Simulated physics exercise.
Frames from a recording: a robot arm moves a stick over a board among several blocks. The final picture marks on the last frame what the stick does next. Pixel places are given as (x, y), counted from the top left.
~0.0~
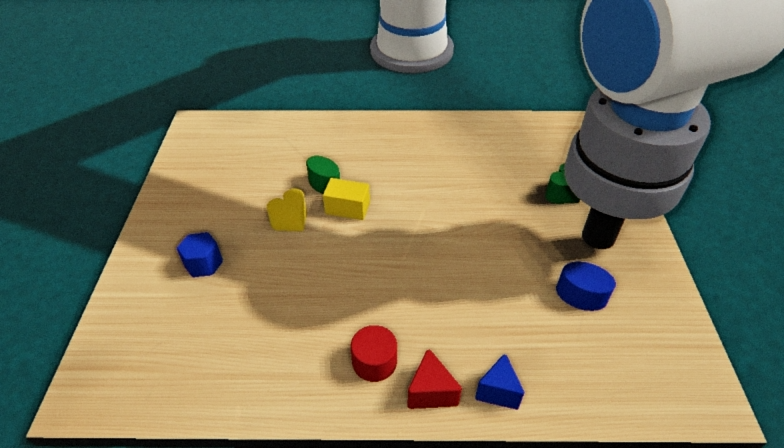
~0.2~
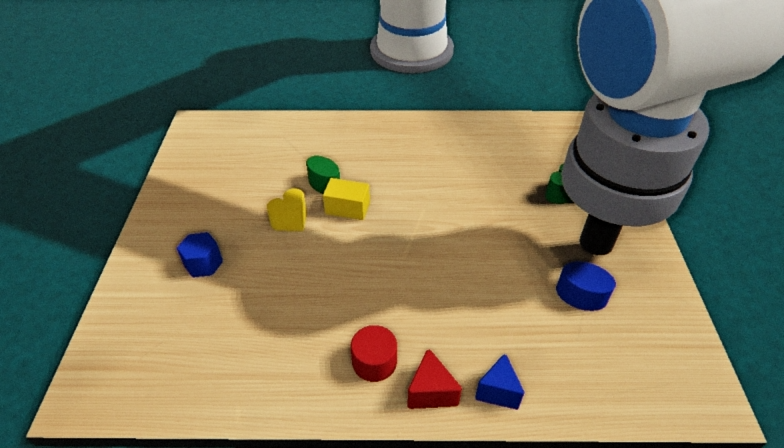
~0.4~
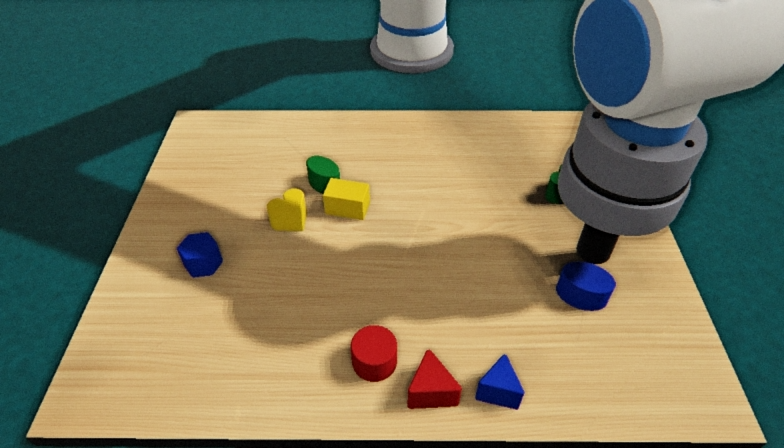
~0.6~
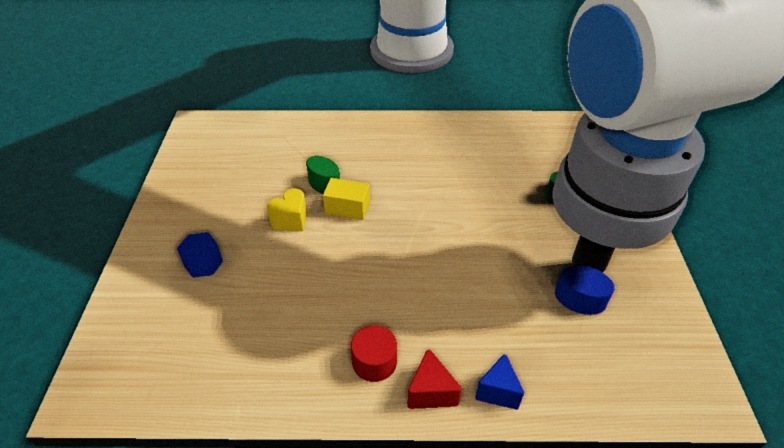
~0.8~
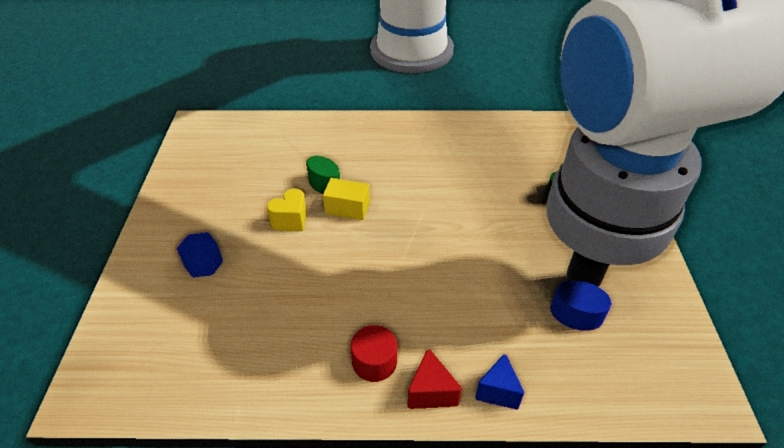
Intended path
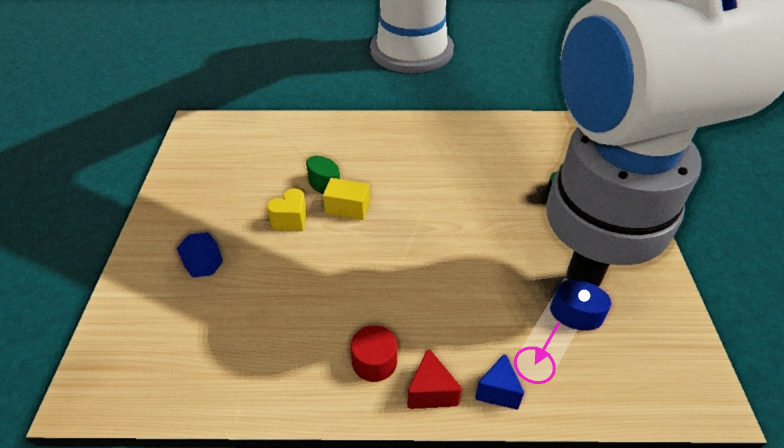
At the start, a robot arm holds a black stick just behind a blue round block on the right of a wooden board scattered with colourful blocks. The stick edges toward the block, then pushes it a short way toward the front and slightly left, while the other blocks stay put.
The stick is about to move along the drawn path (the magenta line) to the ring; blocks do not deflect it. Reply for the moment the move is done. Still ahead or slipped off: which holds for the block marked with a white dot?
Expect to find it next to or behind the stick.
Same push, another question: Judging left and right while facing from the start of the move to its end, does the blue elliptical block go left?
Final answer: Yes.
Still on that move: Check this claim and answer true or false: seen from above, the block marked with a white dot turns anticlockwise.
The statement is correct.
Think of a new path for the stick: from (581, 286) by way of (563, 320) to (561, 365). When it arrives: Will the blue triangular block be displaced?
My answer is no.
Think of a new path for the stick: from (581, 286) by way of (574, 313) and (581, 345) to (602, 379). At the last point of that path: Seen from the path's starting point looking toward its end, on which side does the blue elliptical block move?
The blue elliptical block is shifted sideways to the right, facing along the path from start to end.
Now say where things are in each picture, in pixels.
In the first picture, tip of the stick (598, 238), middles of tops, blue triangular block (503, 376), blue elliptical block (589, 276).
In the second picture, stick (596, 243), nothing pushed.
In the third picture, stick (593, 252), nothing pushed.
In the fourth picture, stick (589, 263), blue elliptical block (588, 280).
In the fifth picture, stick (584, 277), blue triangular block (503, 376), blue elliptical block (584, 296).
The line goes in a line from (581, 286) to (535, 365); the dot is on the blue elliptical block.
The first path, step by step. One third of the way, stick (570, 302); blue elliptical block (579, 325), turned 25° anticlockwise.
Two thirds of the way, stick (554, 328); blue elliptical block (577, 355), turned 65° anticlockwise.
At the end, stick (538, 357); blue triangular block unmoved; blue elliptical block (580, 372), turned 90° anticlockwise.
